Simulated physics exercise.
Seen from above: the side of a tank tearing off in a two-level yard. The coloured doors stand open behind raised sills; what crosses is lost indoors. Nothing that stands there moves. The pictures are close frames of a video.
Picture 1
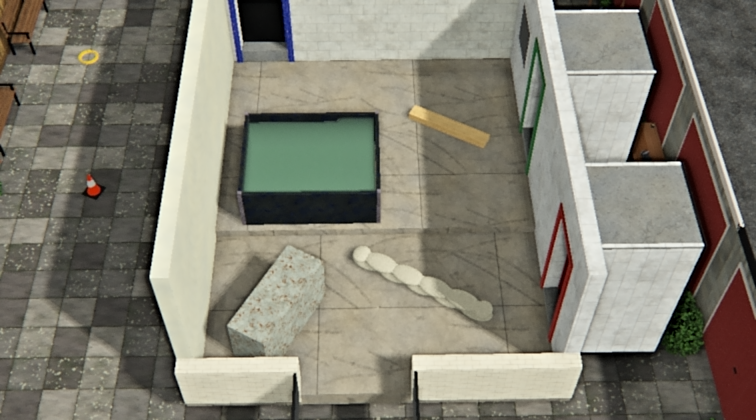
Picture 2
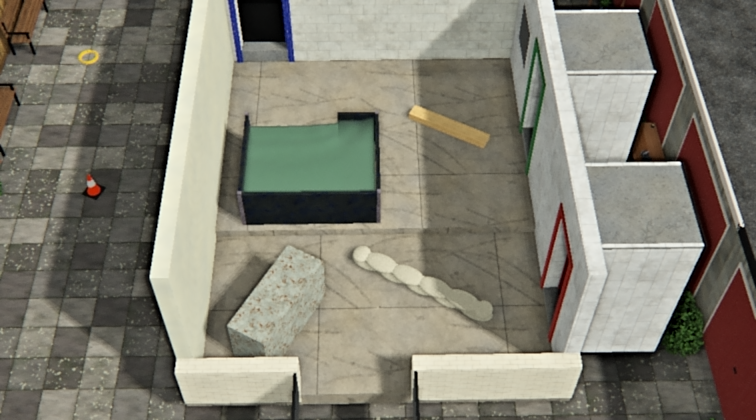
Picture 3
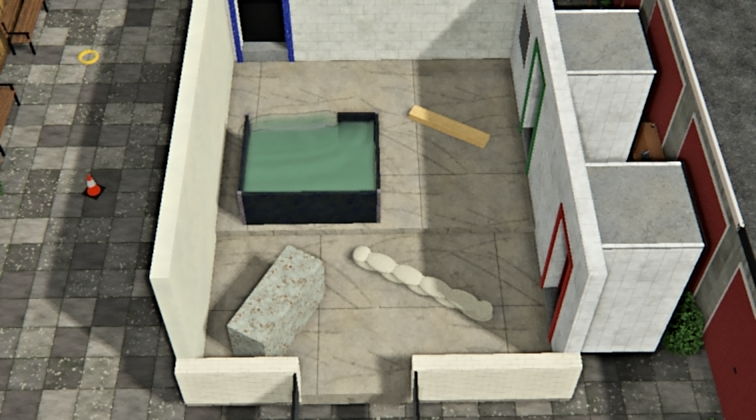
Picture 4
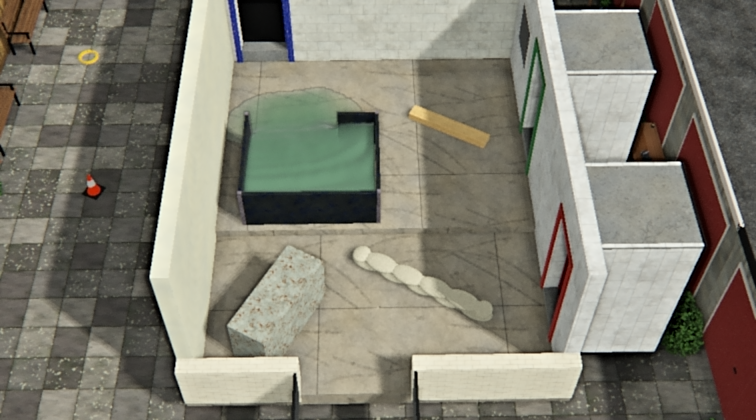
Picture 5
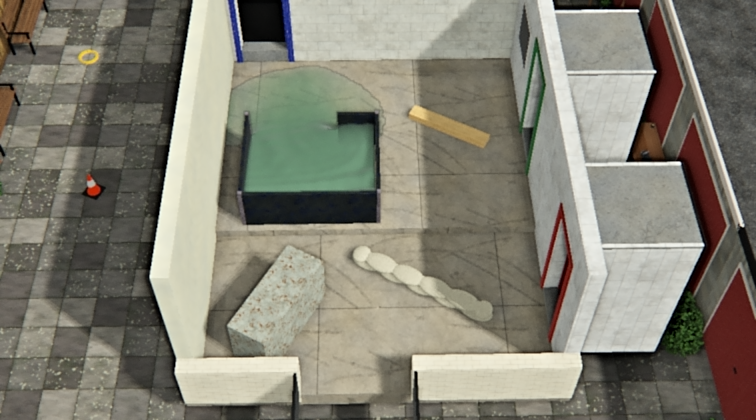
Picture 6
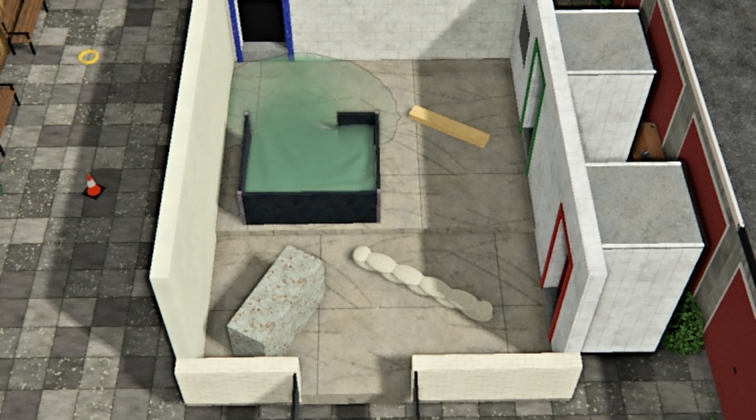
An open dark-walled tank of green water stands in a pale-walled, stone-floored yard seen from above by a still camera. A rough stone block and a pale knobbly bar lie in front of it, a wooden plank lies to its right, and blue, green and red doorframes line the walls. Most of the tank's far side comes away, and water pours through the gap, spreading across the floor behind.
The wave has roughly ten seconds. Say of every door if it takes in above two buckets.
In the end: The green door stays under that; the red door takes more than that; the blue door takes more than that.
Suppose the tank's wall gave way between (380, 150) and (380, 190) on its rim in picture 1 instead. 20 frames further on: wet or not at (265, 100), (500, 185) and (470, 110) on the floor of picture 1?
In turn: Dry, wet, flooded.
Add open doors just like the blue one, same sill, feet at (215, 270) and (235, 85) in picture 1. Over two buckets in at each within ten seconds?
As listed: Lets less in, takes more.
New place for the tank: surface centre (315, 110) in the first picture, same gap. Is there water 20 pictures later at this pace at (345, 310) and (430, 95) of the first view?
In turn: Not flooded, flooded.
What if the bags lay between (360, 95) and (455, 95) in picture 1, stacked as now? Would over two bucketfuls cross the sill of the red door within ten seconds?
One by one: Red holds.
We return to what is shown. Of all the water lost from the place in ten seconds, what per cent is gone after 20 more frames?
About 70 per cent.
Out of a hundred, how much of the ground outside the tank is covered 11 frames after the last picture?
Near 25 in a hundred.
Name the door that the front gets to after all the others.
Last comes the red door.
A moment on, water covers 20 % of the floor; the green door not reached, the red door not reached, the blue door over two buckets in.
Next, water covers 25 % of the floor; the green door not reached, the red door not reached, the blue door far over two buckets in.
Then, water covers 40 % of the floor; the green door wet at the sill, nothing in, the red door not reached, the blue door far over two buckets in.
Later, water covers 75 % of the floor; the green door under two buckets in, the red door wet at the sill, nothing in, the blue door far over two buckets in.
In the end, water covers 95 % of the floor; the green door under two buckets in, the red door over two buckets in, the blue door far over two buckets in.
